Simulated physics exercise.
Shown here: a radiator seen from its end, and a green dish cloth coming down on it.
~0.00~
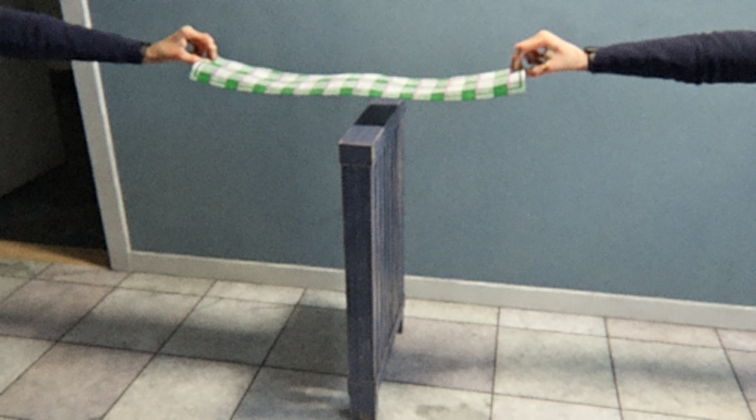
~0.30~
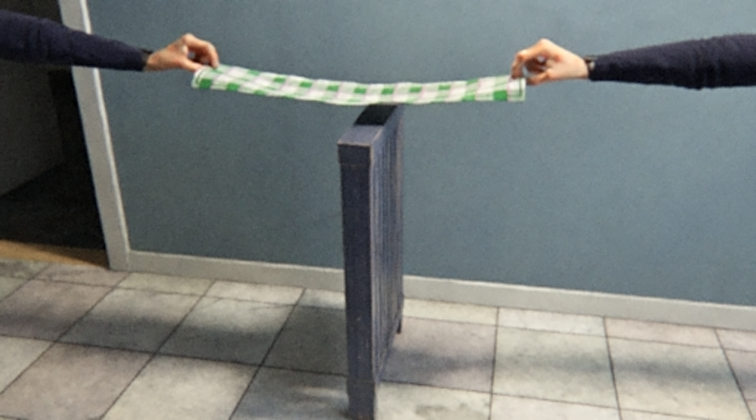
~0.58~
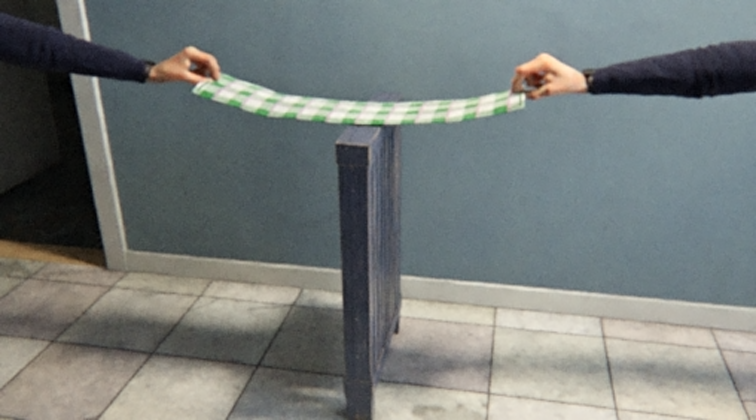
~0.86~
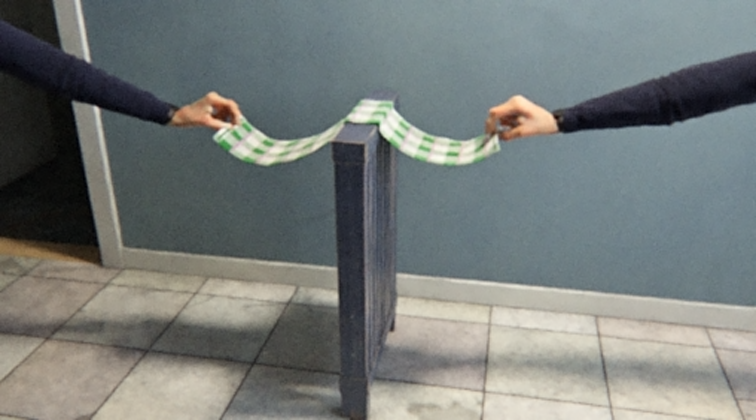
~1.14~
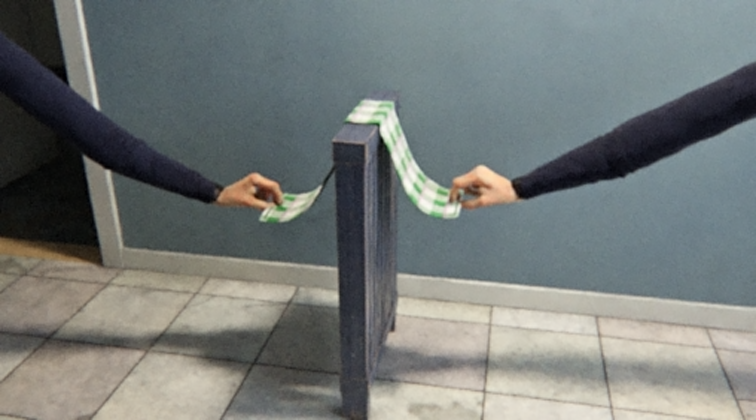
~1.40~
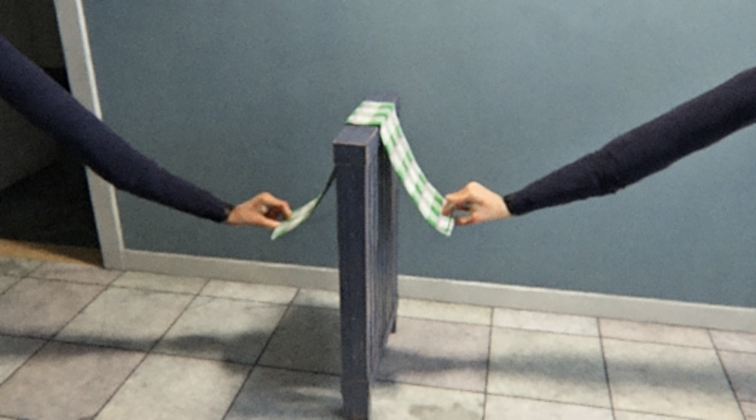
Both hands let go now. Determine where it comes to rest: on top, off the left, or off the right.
Most likely it is going to remain draped.
After 1.62 s, dish cloth hanging on both sides, left end near (318, 247), right end near (418, 234).
After 1.72 s, dish cloth hanging on both sides, left end near (349, 256), right end near (387, 236).
In the end, dish cloth hanging on both sides, left end near (357, 257), right end near (387, 236). The green dish cloth hangs there.
